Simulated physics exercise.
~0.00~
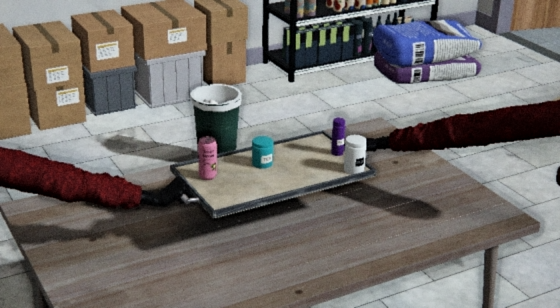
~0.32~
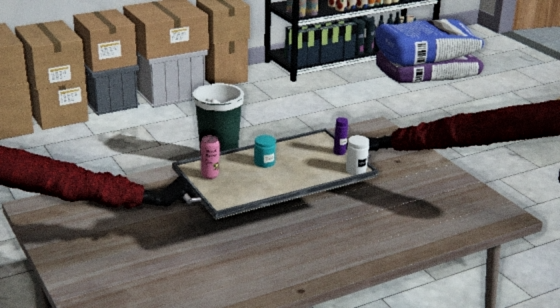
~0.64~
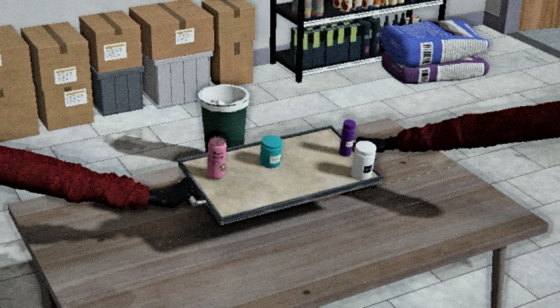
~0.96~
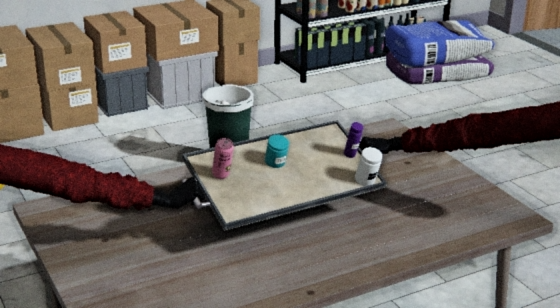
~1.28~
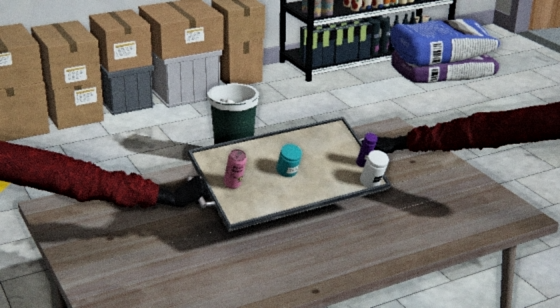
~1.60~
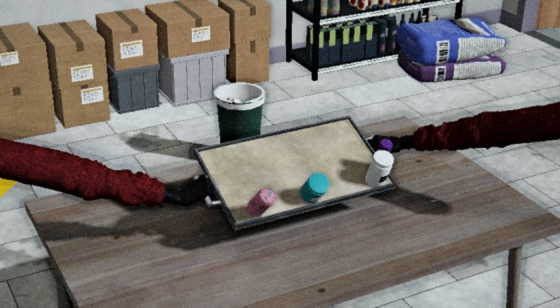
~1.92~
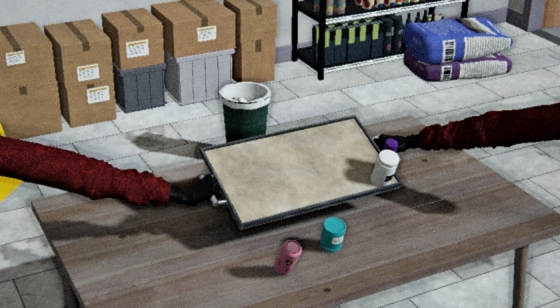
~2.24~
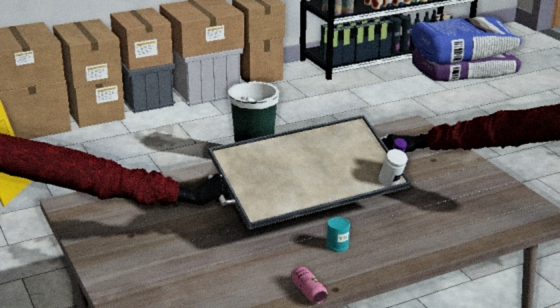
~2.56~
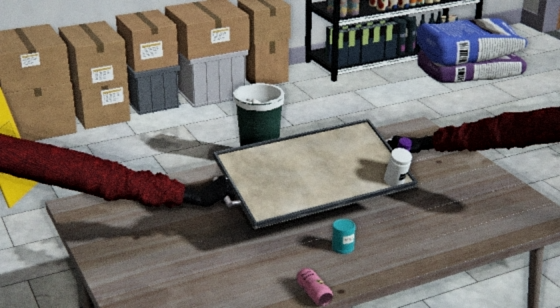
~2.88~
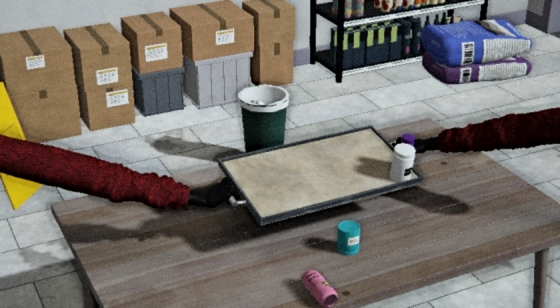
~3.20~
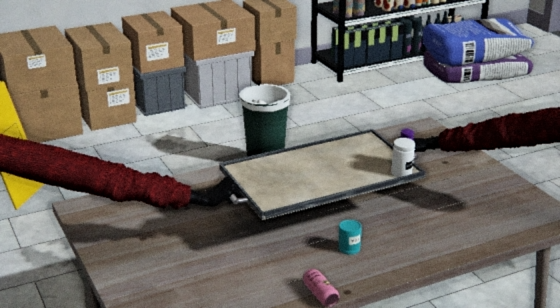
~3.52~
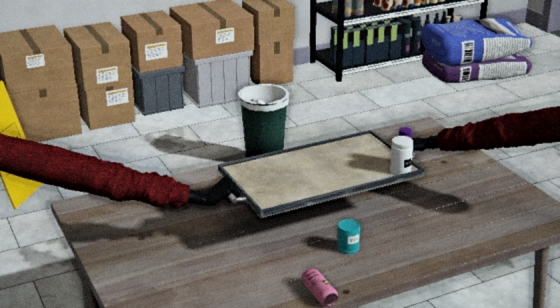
Two red-sleeved arms hold a rimmed tray above a wooden table in a storeroom, seen from slightly above, with cardboard boxes, a green bin and stocked shelves behind. On it stand a pink can at left, a turquoise jar in the middle, and a purple shaker and white jar at right. The near edge dips, and the pink can and turquoise jar slide down and drop over it onto the table. The shaker shifts toward the right hand while the white jar stays put. The tray levels, leaving the can lying down and the turquoise jar upside down.
